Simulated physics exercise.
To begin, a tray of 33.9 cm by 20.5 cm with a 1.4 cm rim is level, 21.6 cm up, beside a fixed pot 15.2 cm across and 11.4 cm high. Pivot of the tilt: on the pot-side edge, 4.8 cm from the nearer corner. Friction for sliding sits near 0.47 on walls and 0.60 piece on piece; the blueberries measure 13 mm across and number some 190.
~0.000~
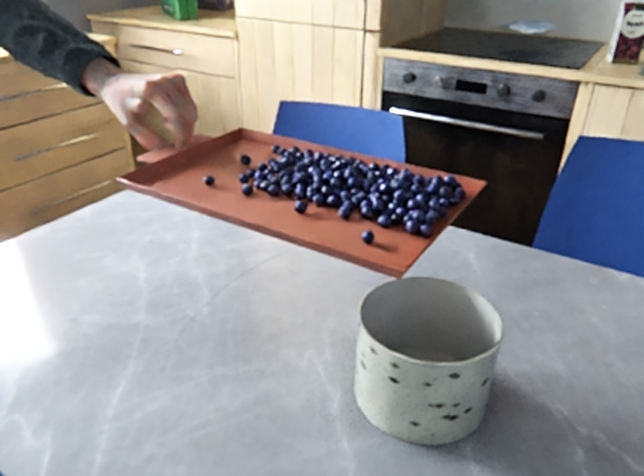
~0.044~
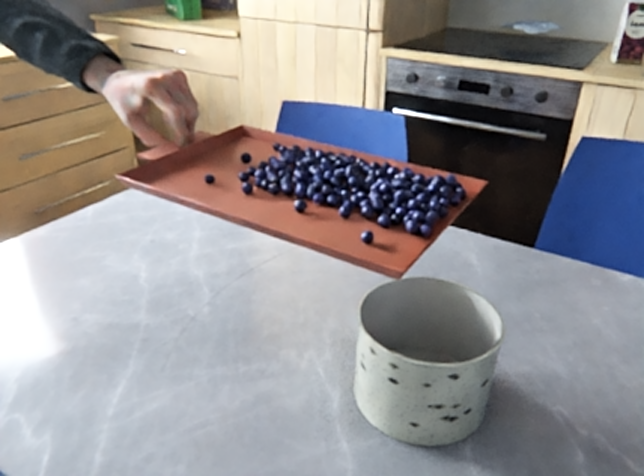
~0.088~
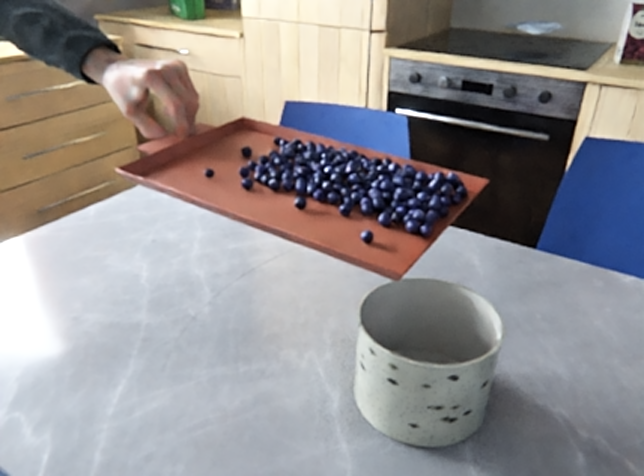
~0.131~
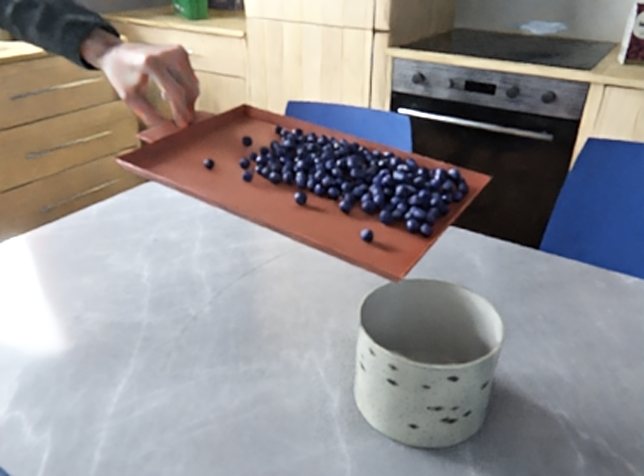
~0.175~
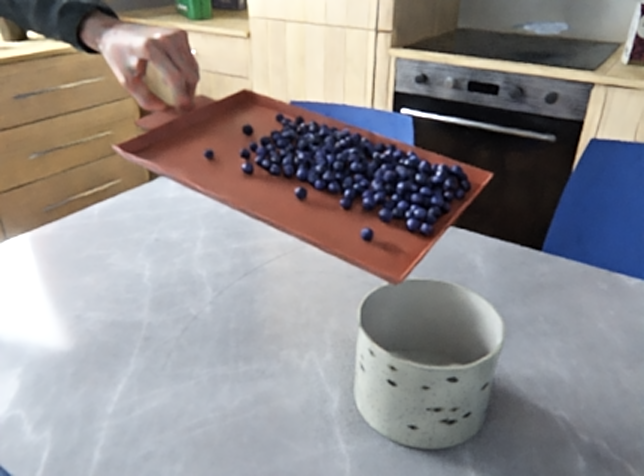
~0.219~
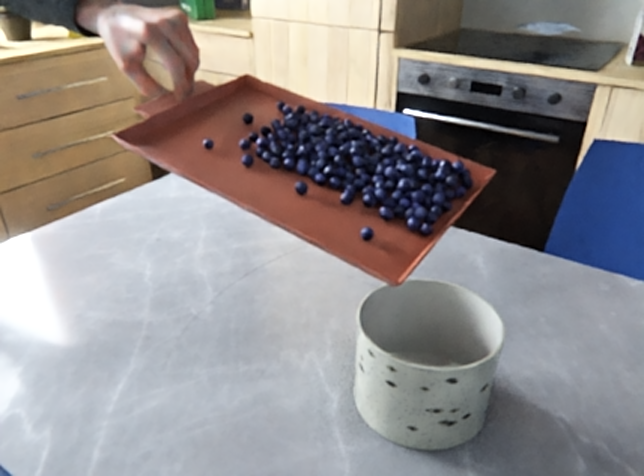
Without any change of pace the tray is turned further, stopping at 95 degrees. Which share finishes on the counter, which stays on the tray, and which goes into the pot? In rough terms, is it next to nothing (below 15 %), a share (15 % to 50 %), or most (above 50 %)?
At the end, counter: The greater amount, tray: A minor amount, pot: A minor amount.
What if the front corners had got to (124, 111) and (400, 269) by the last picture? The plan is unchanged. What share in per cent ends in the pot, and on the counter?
Split: Pot = 30, counter = 70.
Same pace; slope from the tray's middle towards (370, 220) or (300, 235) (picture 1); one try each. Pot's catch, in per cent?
Approximately 35 percent, then 0 percent.
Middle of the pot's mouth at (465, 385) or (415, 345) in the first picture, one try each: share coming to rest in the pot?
About 75 and 60 per cent.
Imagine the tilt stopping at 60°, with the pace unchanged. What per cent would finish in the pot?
It would be near 10 per cent.
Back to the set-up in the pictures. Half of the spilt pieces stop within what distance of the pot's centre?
Close to 16 cm, give or take.
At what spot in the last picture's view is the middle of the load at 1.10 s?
Load centre, approx.: (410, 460) px.
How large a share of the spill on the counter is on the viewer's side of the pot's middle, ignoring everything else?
Roughly 100 per cent.
After 0.75 s, tilt 52 degrees; the tray holds 85 %, the pot 0 %.
After 1.10 s, tilt 78 degrees; the tray holds 20 %, the pot 5 %.
Then, at 1.54 s, tilt 95 degrees; the tray holds 0 %, the pot 5 %.
At rest (2.0 s), counter 95 %, tray 0 %, pot 5 %.
